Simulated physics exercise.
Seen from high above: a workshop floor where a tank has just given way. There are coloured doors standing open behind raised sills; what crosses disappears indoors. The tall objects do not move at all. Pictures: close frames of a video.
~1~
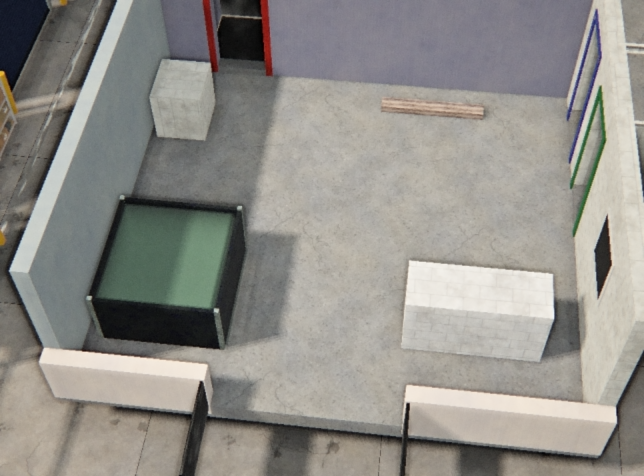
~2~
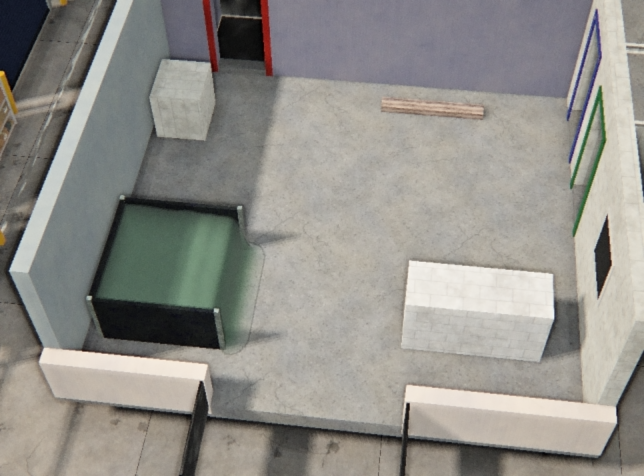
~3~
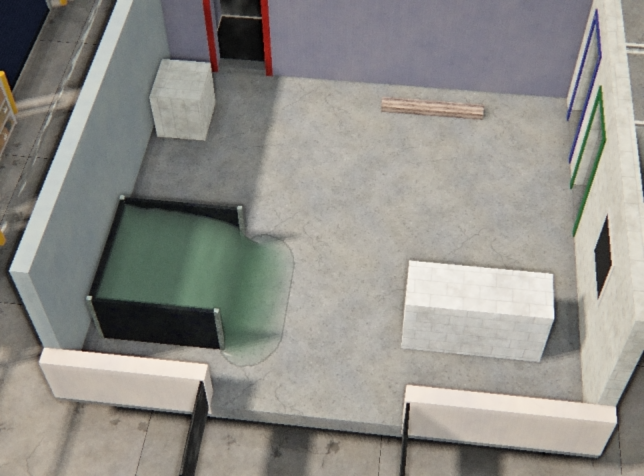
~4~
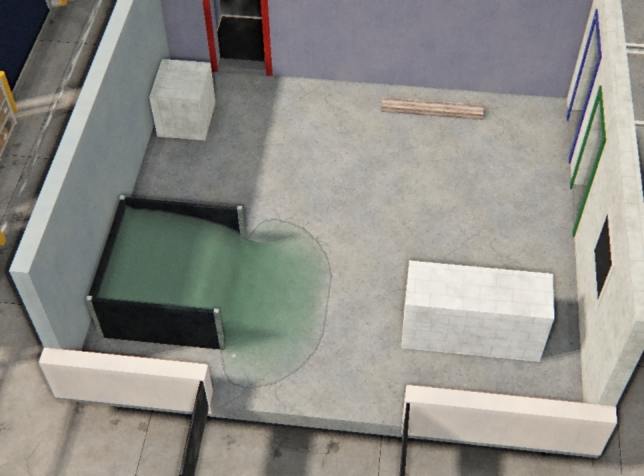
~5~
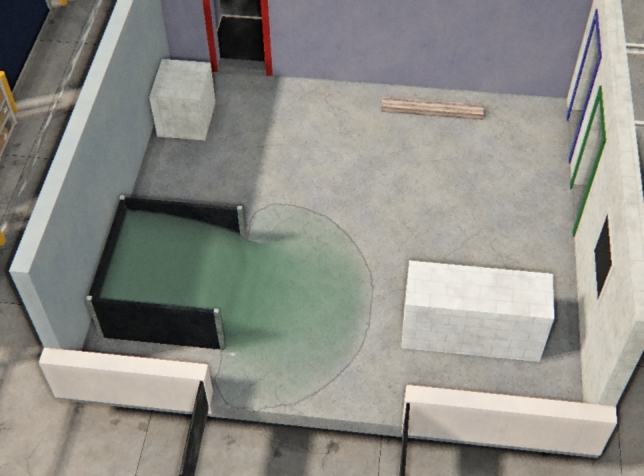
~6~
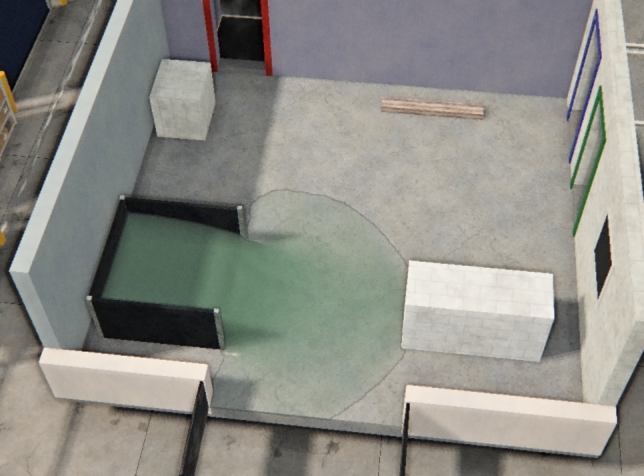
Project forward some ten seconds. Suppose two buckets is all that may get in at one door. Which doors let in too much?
In turn: The blue door is fine; the green door lets in too much; the red door is fine.
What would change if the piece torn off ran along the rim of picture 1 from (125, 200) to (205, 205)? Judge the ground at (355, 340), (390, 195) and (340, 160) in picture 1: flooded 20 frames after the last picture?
Bone-dry, submerged, submerged.
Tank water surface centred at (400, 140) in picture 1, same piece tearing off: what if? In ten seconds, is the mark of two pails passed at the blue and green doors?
Log - blue door: Limit exceeded; green door: Limit exceeded.
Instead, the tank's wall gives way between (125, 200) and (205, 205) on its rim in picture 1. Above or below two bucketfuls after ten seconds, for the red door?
Then: The red door tops the mark.
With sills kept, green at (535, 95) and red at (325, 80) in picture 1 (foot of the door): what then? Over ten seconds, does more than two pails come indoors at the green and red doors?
The green door overflows, and the red door falls short.
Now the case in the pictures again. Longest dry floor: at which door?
That would be the door marked red.
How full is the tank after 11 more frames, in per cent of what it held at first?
I'd put it near 22 per cent.
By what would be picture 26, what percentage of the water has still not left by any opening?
About 86 %.
A moment on, water covers 40 % of the floor; the blue door not reached, the green door not reached, the red door not reached.
Next, water covers 55 % of the floor; the blue door not reached, the green door under two buckets in, the red door not reached.
Then, water covers 60 % of the floor; the blue door wet at the sill, nothing in, the green door over two buckets in, the red door not reached.
Later, water covers 70 % of the floor; the blue door wet at the sill, nothing in, the green door over two buckets in, the red door wet at the sill, nothing in.
In the end, water covers 95 % of the floor; the blue door wet at the sill, nothing in, the green door over two buckets in, the red door under two buckets in.
